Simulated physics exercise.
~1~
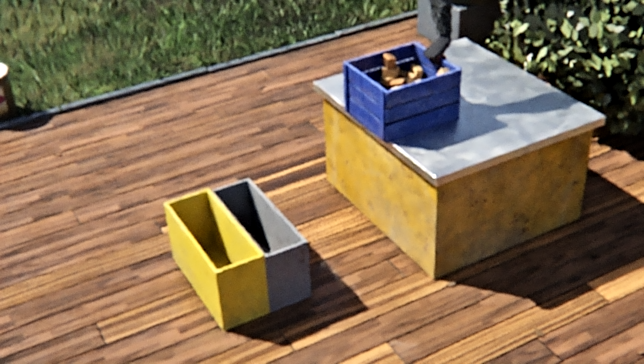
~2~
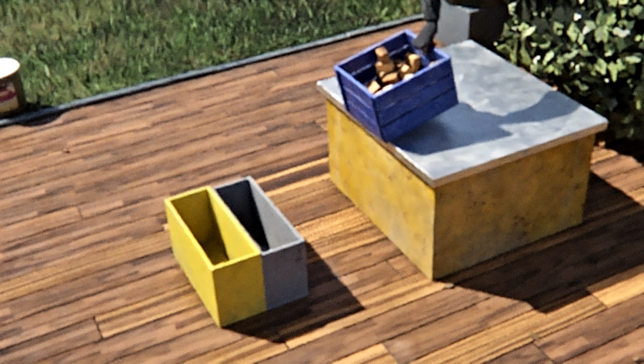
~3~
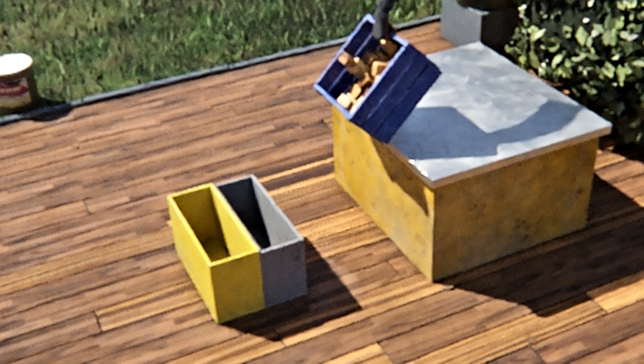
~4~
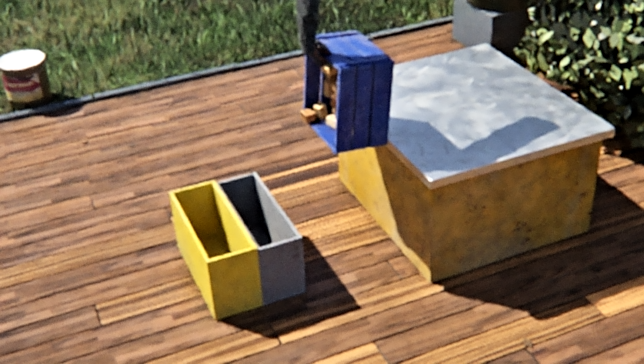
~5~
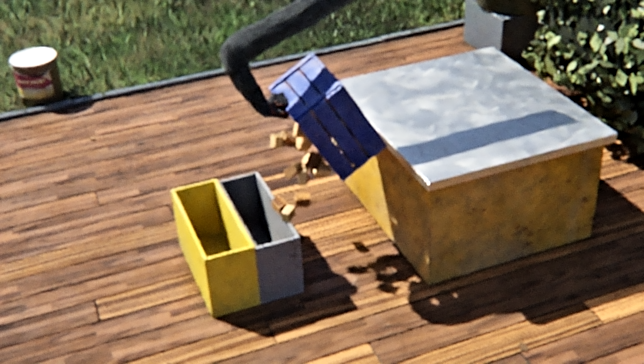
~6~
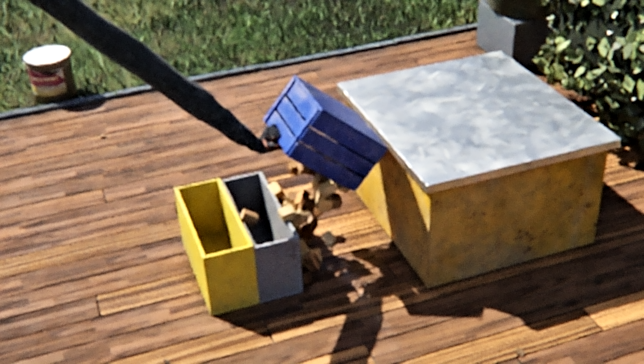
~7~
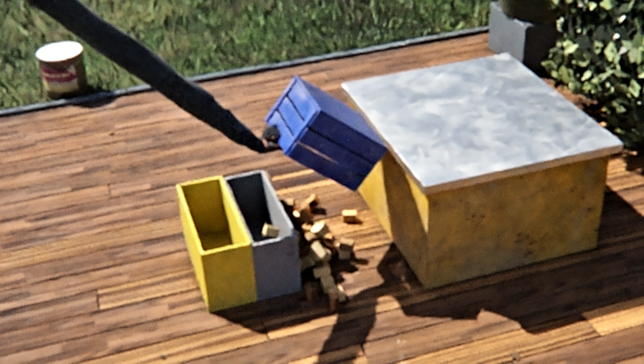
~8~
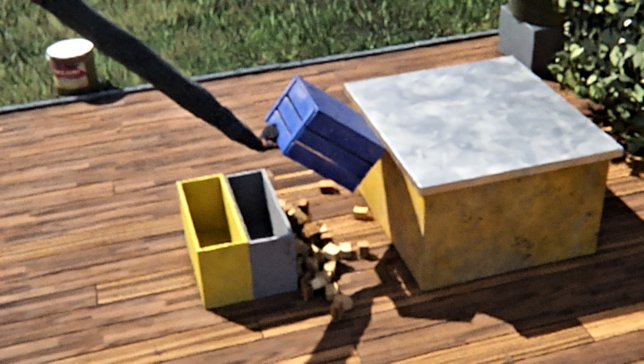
Blue crate of wooden blocks tipping off a bench edge, held by a dark arm, spilling most blocks beside a grey box.
